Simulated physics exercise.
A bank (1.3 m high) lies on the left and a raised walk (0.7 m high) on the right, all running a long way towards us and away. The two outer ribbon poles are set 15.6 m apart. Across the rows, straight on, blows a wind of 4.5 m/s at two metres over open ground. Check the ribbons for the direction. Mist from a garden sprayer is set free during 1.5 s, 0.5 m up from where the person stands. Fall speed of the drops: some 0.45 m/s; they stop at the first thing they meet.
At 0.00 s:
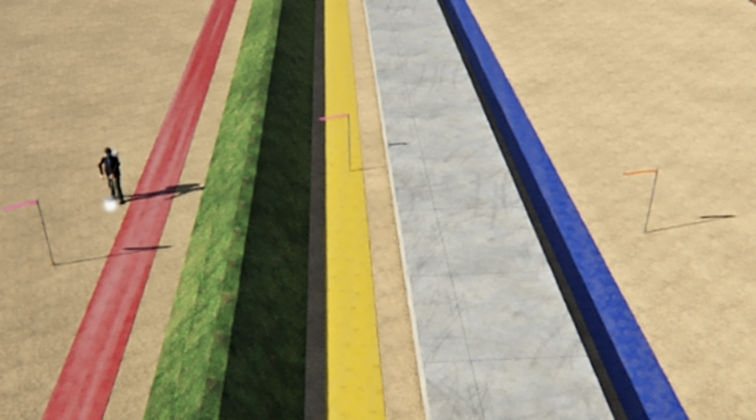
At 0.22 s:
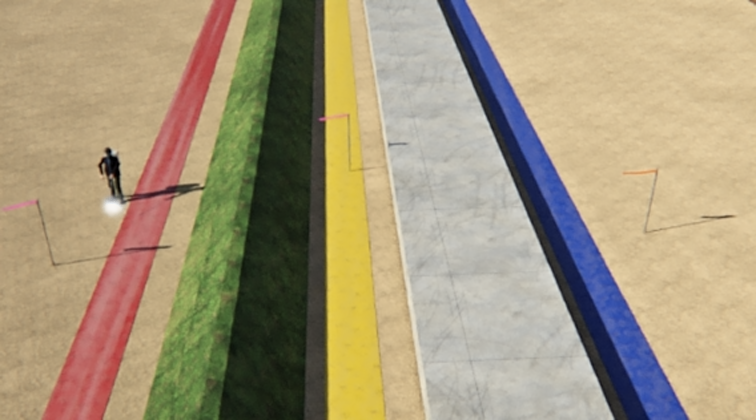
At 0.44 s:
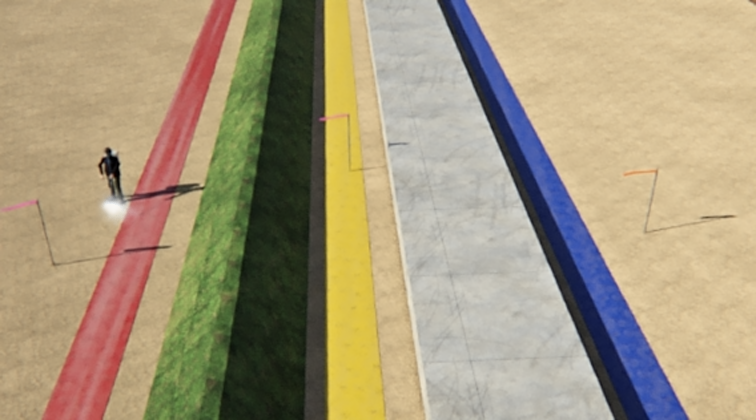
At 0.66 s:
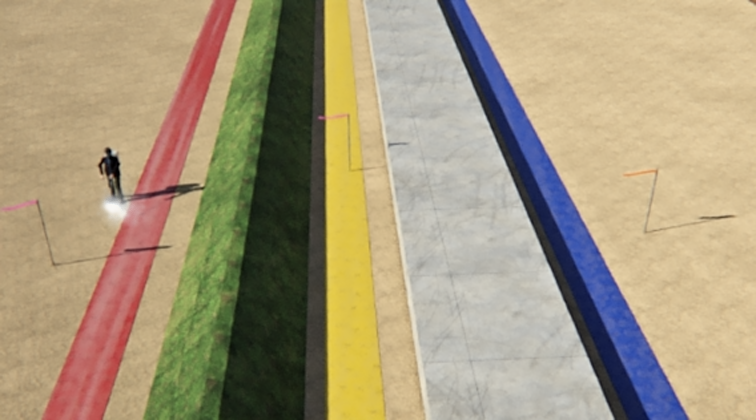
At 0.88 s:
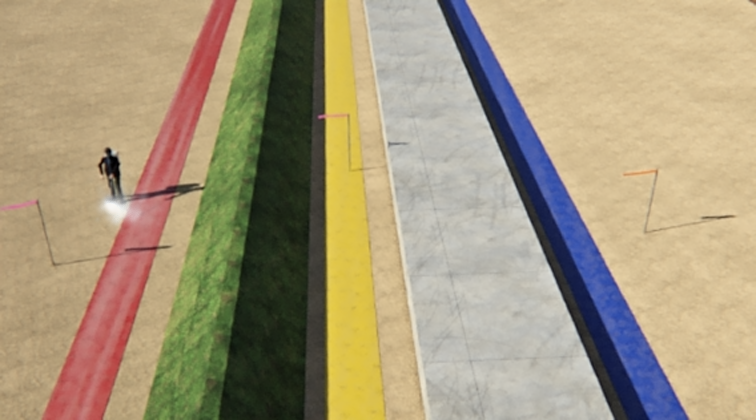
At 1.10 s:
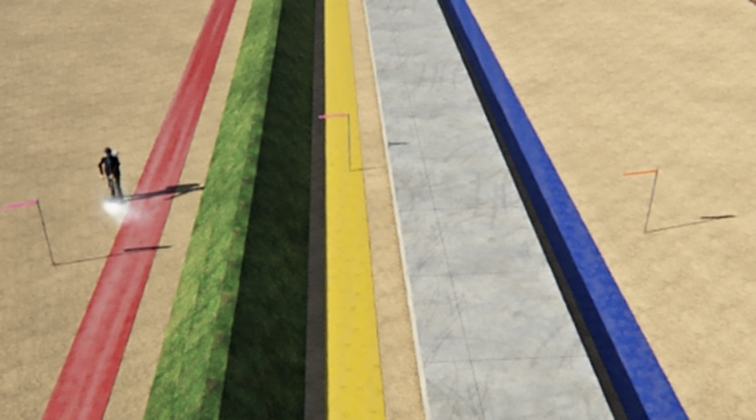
A person in dark clothing stands on sandy ground at the left, seen from high above, beside long stripes running away from the viewer. From left to right lie a red strip, a green bank with a dark shaded side, a yellow strip, a pale grey raised walk and a blue strip, with three thin ribbon poles. White mist at the person's feet spreads slightly rightward, while ribbons stream left and the camera stays still.
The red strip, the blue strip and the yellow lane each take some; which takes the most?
The red one takes the most.
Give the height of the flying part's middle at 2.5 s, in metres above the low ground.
0.4 m.
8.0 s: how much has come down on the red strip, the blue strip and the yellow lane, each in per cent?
I'd put it near 60 % on red, 0 % on blue and 0 % on yellow.
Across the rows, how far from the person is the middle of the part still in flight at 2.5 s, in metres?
The distance is close to 1.0 m.
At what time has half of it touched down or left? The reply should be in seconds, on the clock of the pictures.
Roughly at 2.0 s.
After 2.5 s, 64 % is no longer flying here, and 48 % lies on the red strip, 0 % on the yellow lane and 0 % on the blue strip; the middle of what still flies is 0.4 m above the low ground, near (139, 207).
After 4.0 s, 86 % is no longer flying here, and 59 % lies on the red strip, 0 % on the yellow lane and 0 % on the blue strip; the middle of what still flies is 0.5 m above the low ground, near (152, 202).
After 8.0 s, 97 % is no longer flying here, and 62 % lies on the red strip, 0 % on the yellow lane and 0 % on the blue strip.
After 20.0 s, 100 % is no longer flying here, and 62 % lies on the red strip, 0 % on the yellow lane and 0 % on the blue strip.
After 45.0 s, 100 % is no longer flying here, and 62 % lies on the red strip, 0 % on the yellow lane and 0 % on the blue strip.
